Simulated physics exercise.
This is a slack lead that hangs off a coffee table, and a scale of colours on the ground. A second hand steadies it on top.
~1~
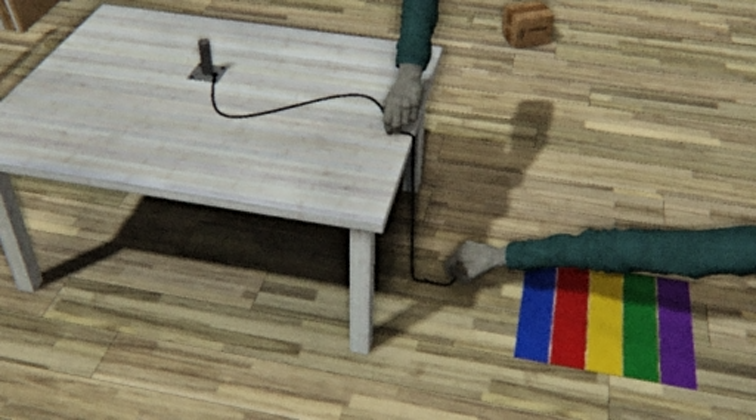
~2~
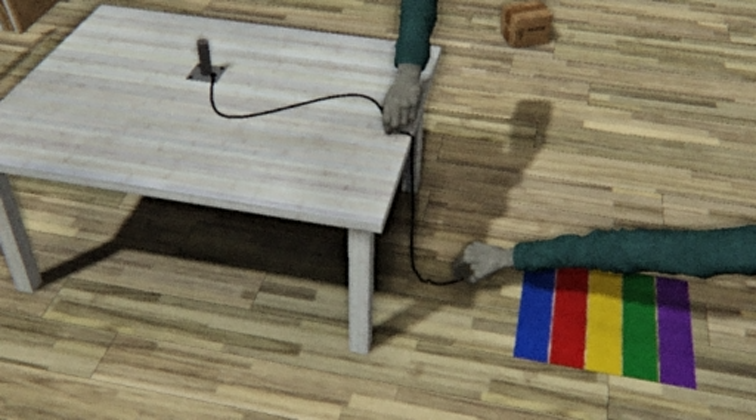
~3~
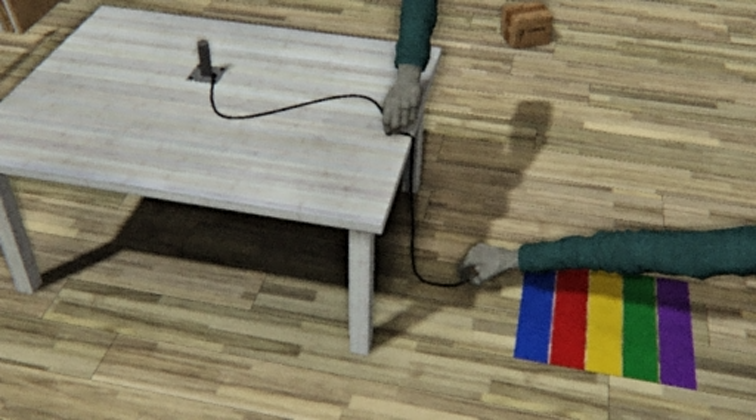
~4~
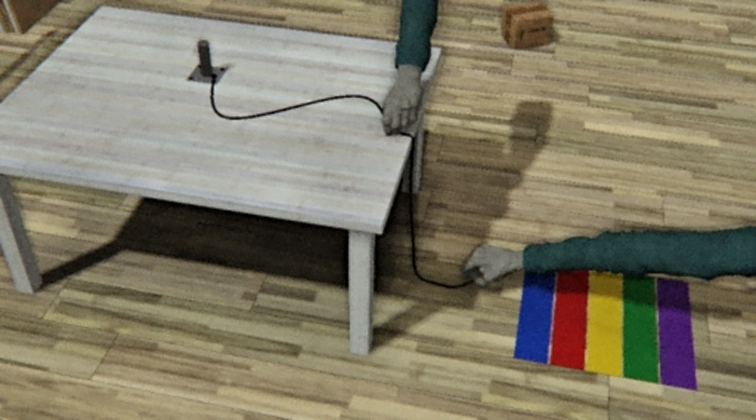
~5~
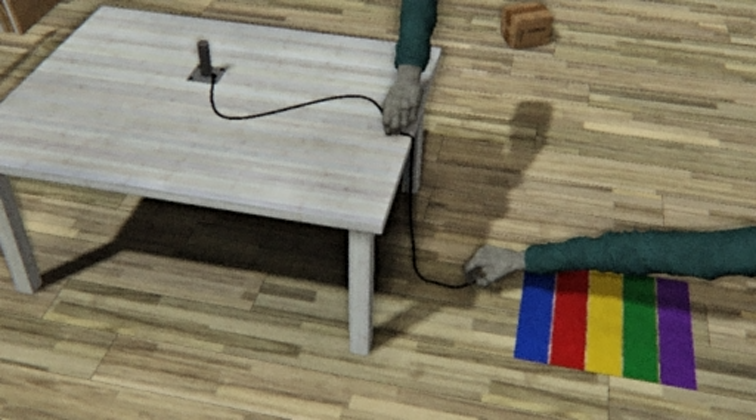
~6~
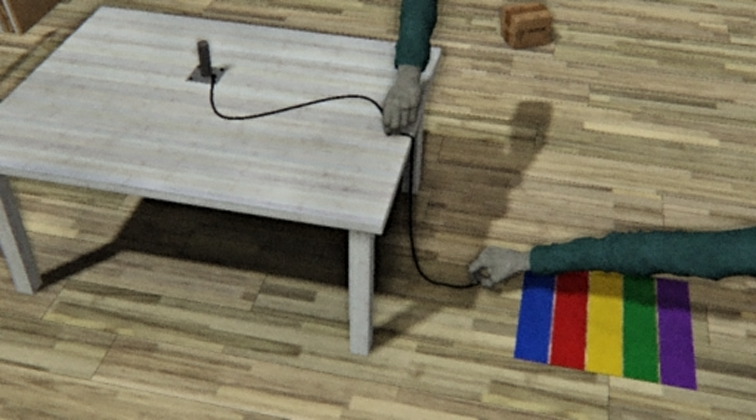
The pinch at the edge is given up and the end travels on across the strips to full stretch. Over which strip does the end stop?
It gets as far as the purple strip.
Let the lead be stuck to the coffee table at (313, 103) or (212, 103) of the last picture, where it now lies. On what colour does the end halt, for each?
Try by try: Yellow; green.
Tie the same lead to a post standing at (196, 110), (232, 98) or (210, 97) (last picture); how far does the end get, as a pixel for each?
The places are (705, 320), (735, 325) and (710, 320).
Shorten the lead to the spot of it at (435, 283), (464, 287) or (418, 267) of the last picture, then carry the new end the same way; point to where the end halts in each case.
Try by try, around (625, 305), (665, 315) and (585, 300).
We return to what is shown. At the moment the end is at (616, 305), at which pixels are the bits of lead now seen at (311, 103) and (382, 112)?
They go to (341, 120) and to (420, 144).
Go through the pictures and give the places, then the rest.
End (456, 277); blue (533, 340); red (569, 346); yellow (605, 352); green (641, 359); purple (678, 365), in the first picture.
End (463, 278); lead through (211, 95) (271, 112) (351, 95) (398, 132) (413, 200) (412, 260), in the second picture.
End (468, 280), in the third picture.
End (473, 281); lead through (212, 97) (271, 113) (351, 96) (399, 133) (411, 200) (414, 262), in the fourth picture.
End (475, 281), in the fifth picture.
End (479, 282); lead through (211, 97) (271, 113) (351, 96) (399, 133) (411, 200) (416, 263), in the sixth picture.
Early on, end near (616, 305); over yellow.
Midway, end near (659, 312); over green.
At the end of the slack, end near (685, 316); over purple. The purple one.
